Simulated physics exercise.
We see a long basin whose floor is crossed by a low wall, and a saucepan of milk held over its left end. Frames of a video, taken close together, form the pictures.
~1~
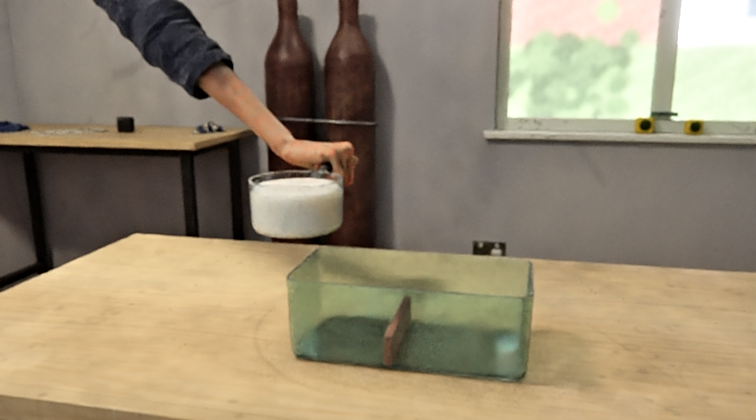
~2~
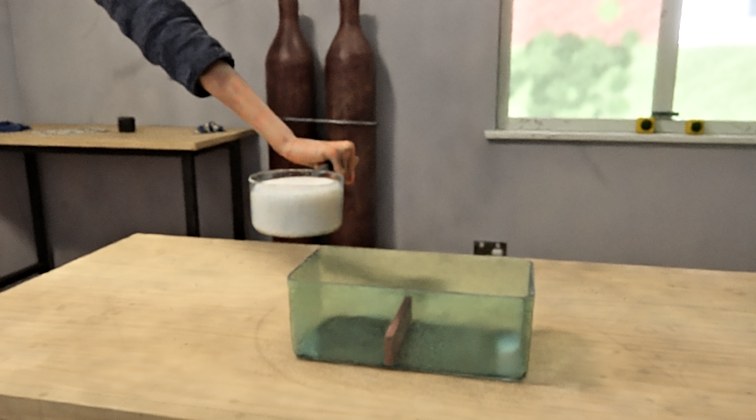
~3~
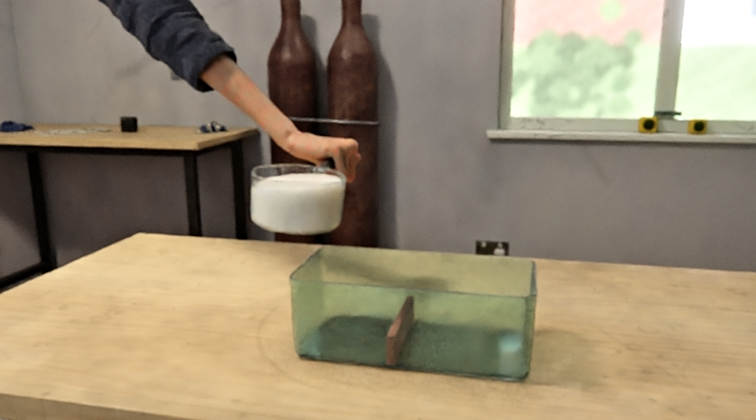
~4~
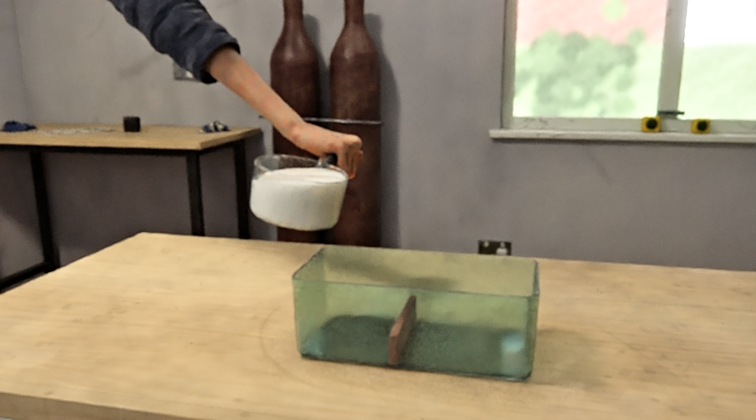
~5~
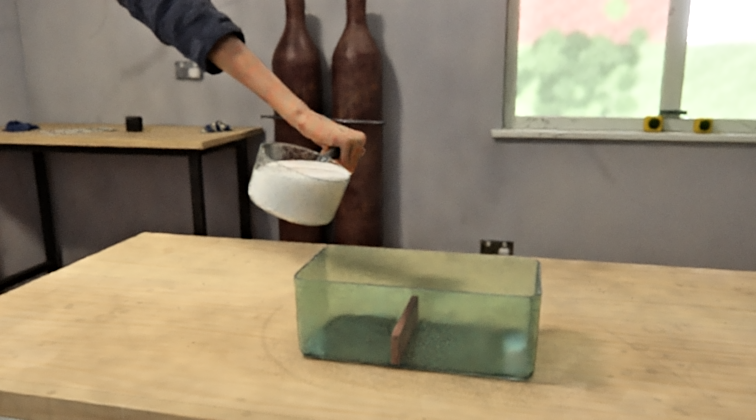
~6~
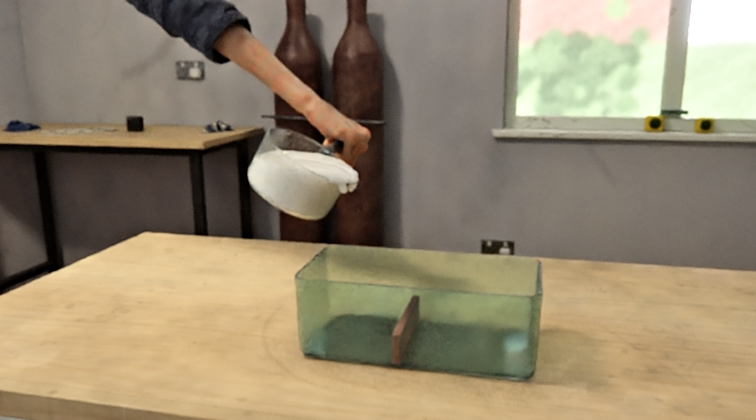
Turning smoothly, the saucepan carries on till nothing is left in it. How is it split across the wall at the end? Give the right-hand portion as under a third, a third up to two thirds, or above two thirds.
The right-hand portion is above two thirds.
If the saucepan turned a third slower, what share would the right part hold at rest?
I'd say close to 85 per cent.
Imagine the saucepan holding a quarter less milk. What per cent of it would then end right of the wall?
The share comes to roughly 85 per cent.
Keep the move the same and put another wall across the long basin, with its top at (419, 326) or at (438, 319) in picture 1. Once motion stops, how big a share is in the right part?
In order, some 60 and 20 in a hundred.
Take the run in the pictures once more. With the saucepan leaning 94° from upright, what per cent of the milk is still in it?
Amount still in: Approx. 35 %.
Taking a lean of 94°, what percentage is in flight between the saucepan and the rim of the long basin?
Share: Approx. 50 %.
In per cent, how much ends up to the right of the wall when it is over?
About 85 per cent.
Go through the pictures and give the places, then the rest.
In the first frame, it leans 0°; its right rim is at (340, 182); the milk meets the walls at (257, 184) and (340, 188); the long basin's rim runs from (303, 263) to (532, 279); the wall's top is at (399, 316).
In the second frame, it leans 1°; its right rim is at (341, 182); the milk meets the walls at (258, 183) and (341, 186).
In the third frame, it leans 6°; its right rim is at (343, 182); the milk meets the walls at (259, 181) and (343, 182).
In the fourth frame, it leans 13°; its right rim is at (345, 181); the milk meets the walls at (260, 175) and (346, 177).
In the fifth frame, it leans 22°; its right rim is at (347, 181); the milk meets the walls at (260, 167) and (347, 177); 2 per cent is over the edge.
In the sixth frame, it leans 32°; its right rim is at (347, 181); the milk meets the walls at (260, 157) and (349, 176); 4 per cent is over the edge.
A moment on, the saucepan is tipped on its side and 33 per cent is still to pour, 6 is left of the wall and 10 right of it.
Next, the saucepan is tipped right over and 3 per cent is still to pour, 8 is left of the wall and 79 right of it.
Then the saucepan is tipped right over and 0 per cent is still to pour, 14 is left of the wall and 84 right of it.
Later the saucepan is tipped right over and 0 per cent is still to pour, 15 is left of the wall and 83 right of it.
Finally, 15 per cent lies left of the wall, 83 right of it and 2 outside.
